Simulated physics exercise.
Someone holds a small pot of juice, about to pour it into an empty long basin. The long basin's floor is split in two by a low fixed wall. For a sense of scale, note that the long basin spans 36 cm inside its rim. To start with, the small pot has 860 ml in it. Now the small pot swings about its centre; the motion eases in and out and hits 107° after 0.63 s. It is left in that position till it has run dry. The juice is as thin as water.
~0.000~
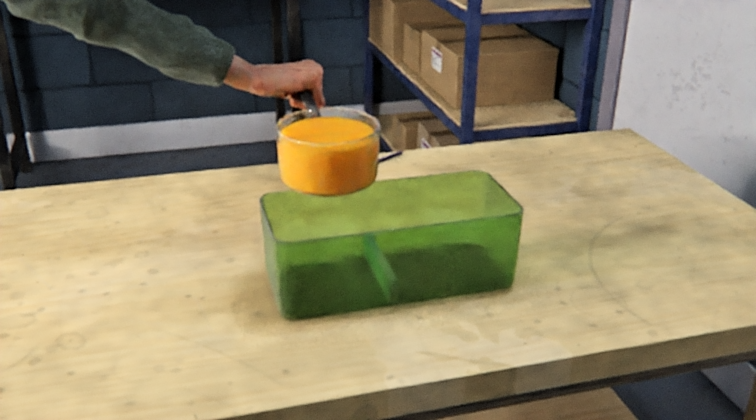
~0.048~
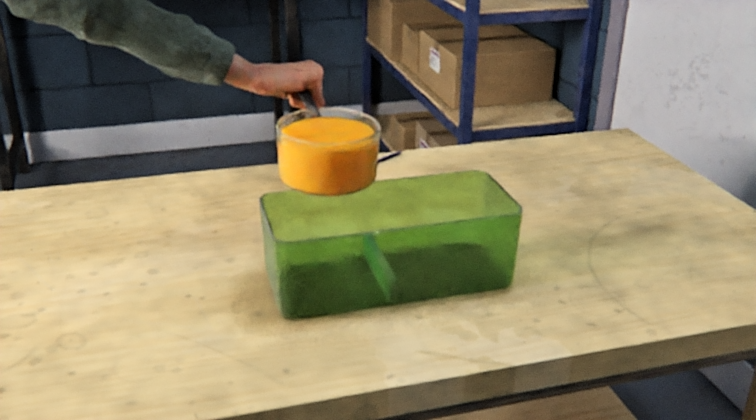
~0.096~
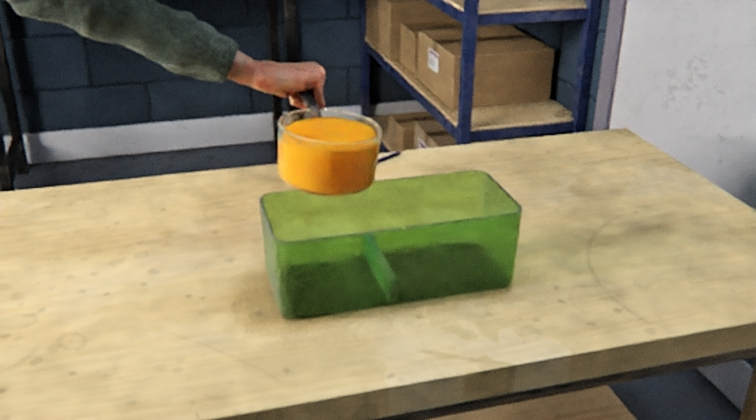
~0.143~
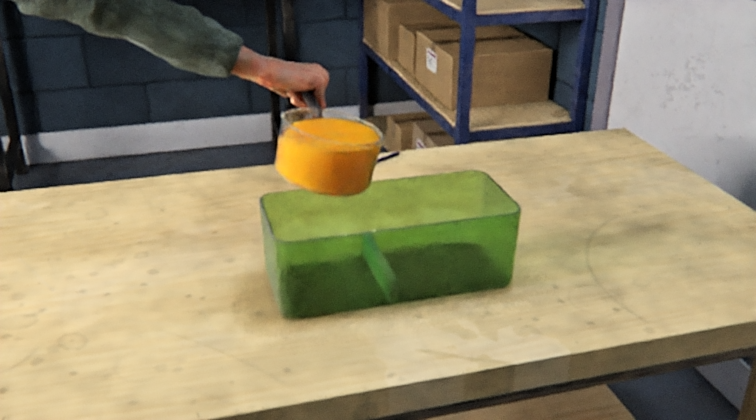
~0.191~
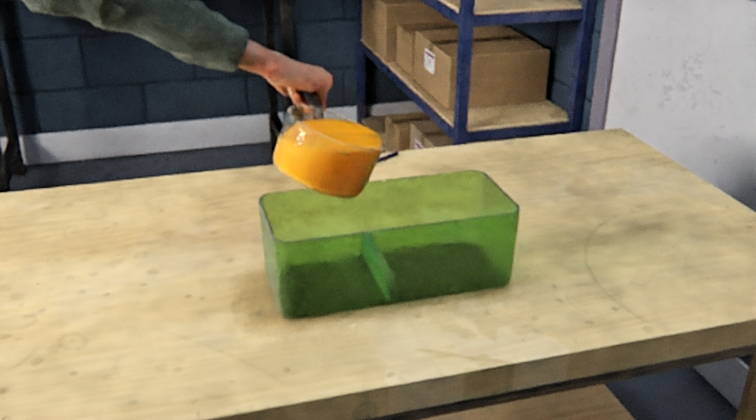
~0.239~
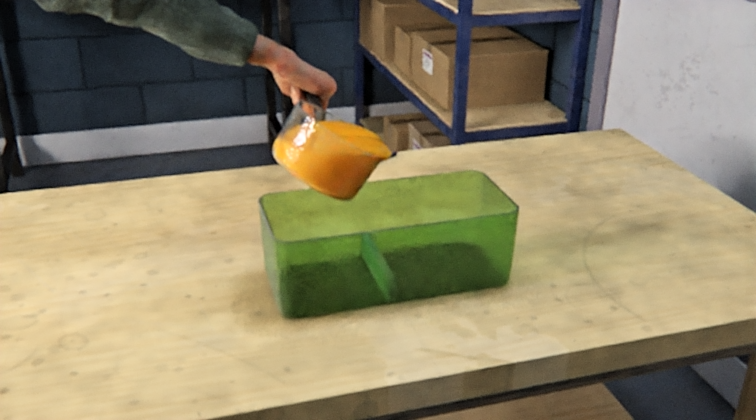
At first, a hand reaching in from the left holds a clear small pot of orange juice level above an empty green basin with a dividing wall, on a wooden table. The hand then tilts the pot to the right, slowly and then more steeply, until the juice reaches its lowered rim.
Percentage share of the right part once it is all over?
84 per cent.
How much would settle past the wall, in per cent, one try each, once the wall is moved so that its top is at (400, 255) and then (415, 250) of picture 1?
It comes to 60 per cent, and then 30 per cent.
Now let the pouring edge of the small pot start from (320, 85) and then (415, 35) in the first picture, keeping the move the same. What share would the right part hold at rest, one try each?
I'd expect close to 35 per cent and then close to 85 per cent.
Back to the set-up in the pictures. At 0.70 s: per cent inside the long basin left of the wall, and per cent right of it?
Left roughly 14 per cent, right roughly 80.
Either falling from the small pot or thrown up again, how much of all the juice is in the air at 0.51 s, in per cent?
Roughly 24 %.
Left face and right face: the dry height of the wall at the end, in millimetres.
Measured: Left around 32 mm, right around 12 mm.
Then, 0.51 s in, the tilt is 97° and 27 per cent is still to pour, 0 is left of the wall and 48 right of it.
Then, 0.70 s in, the tilt is 107° and 5 per cent is still to pour, 13 is left of the wall and 79 right of it.
Then, 0.91 s in, the tilt is 107° and 0 per cent is still to pour, 14 is left of the wall and 85 right of it.
Then, 1.13 s in, the tilt is 107° and 0 per cent is still to pour, 15 is left of the wall and 84 right of it.
Finally, 16 per cent lies left of the wall, 84 right of it and 0 outside.
